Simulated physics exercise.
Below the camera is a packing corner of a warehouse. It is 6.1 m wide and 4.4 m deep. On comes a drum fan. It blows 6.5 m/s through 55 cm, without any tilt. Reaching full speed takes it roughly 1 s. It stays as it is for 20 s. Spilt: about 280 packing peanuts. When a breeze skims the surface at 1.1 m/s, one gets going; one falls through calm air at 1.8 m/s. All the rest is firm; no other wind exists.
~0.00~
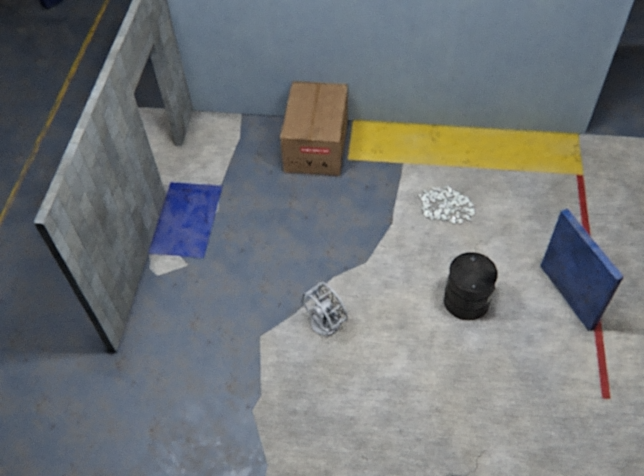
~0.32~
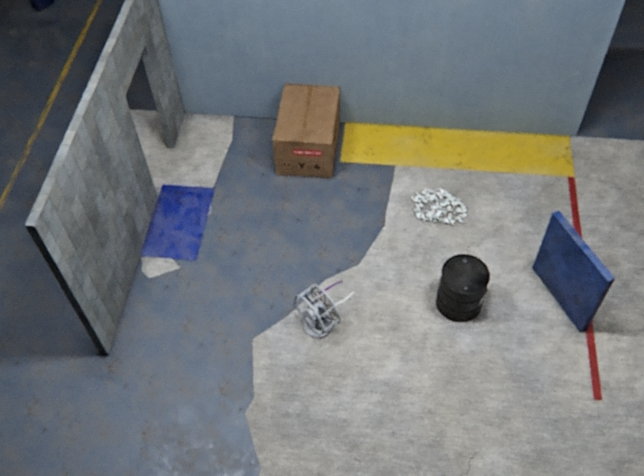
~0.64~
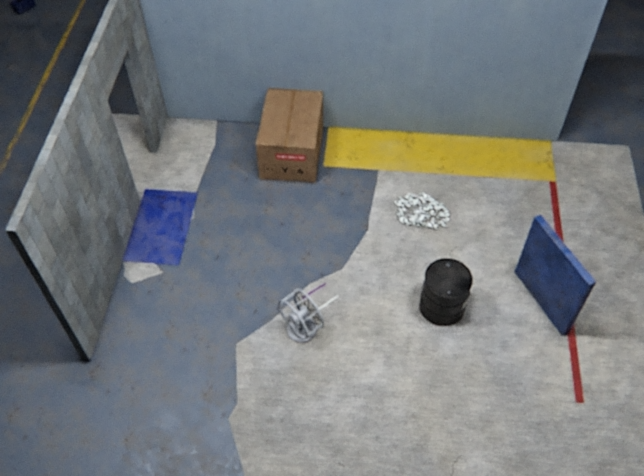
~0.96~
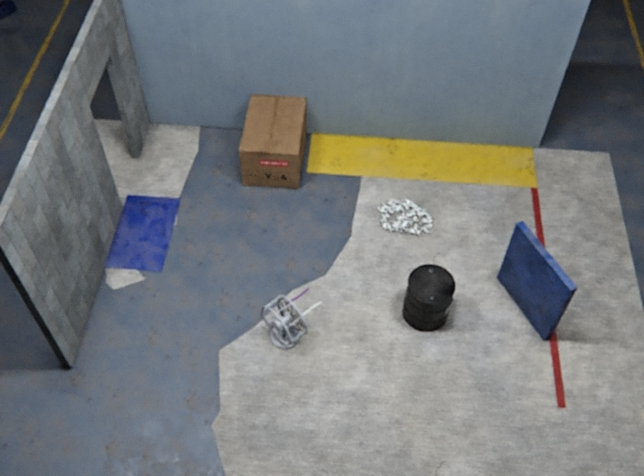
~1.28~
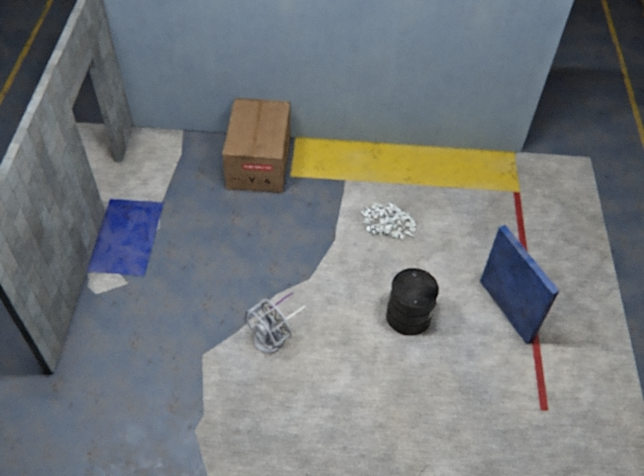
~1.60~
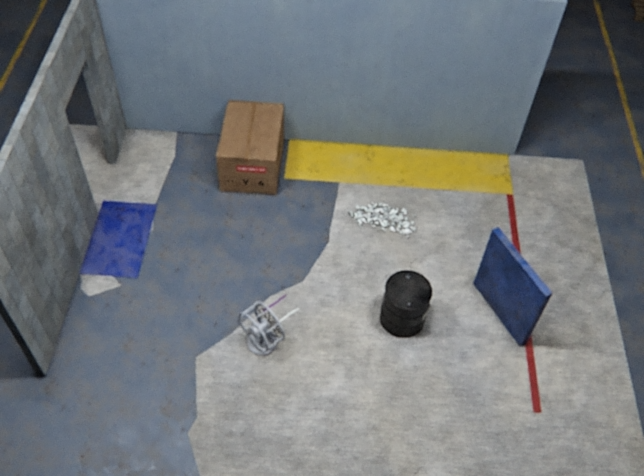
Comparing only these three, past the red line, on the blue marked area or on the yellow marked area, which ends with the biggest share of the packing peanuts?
The biggest share goes to the yellow one.
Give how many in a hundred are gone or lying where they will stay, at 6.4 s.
Near 10 %.
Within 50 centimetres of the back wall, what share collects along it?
That works out to some 90 %.
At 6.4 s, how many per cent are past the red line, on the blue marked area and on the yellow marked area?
10 % red, 0 % blue, 90 % yellow.
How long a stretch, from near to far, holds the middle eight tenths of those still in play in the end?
That comes to close to 0.0 m, I reckon.
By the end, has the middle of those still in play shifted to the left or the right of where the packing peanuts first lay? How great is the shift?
It drifted leftward some 0.6 m.
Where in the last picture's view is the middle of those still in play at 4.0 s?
(407, 150), roughly.
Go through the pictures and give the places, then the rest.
In the first picture, the middle of the packing peanuts is near (445, 204), none has stirred yet and the mouth of the drum fan is at (325, 307).
In the second picture, the middle of the packing peanuts is near (437, 207), none has stirred yet, the yellow marked area is centred on (456, 149), the blue marked area is centred on (179, 221) and the red line is centred on (584, 251).
In the third picture, the middle of the packing peanuts is near (420, 211), none has stirred yet, the top of a barrel is at (449, 278) and the top of a screen is at (564, 249).
In the fourth picture, the middle of the packing peanuts is near (403, 217) and none has stirred yet.
In the fifth picture, the middle of the packing peanuts is near (387, 220) and none has stirred yet.
In the sixth picture, the middle of the packing peanuts is near (383, 218), the farthest in sight from the drum fan is at (415, 216) and about 60 % have left their places.
After 4.0 s, 91 % are on the move or not yet settled, 86 % are on the yellow marked area, 0 % on the blue marked area and 9 % past the red line; the middle of those still in play is near (407, 150).
After 6.4 s, 89 % are on the move or not yet settled, 86 % are on the yellow marked area, 0 % on the blue marked area and 12 % past the red line; the middle of those still in play is near (383, 150).
After 11.0 s, 86 % are on the move or not yet settled, 87 % are on the yellow marked area, 0 % on the blue marked area and 12 % past the red line; the middle of those still in play is near (365, 145).
After 20.0 s, at the end, 88 % are on the yellow marked area, 0 % on the blue marked area and 12 % past the red line; the middle of those still in play is near (346, 146).
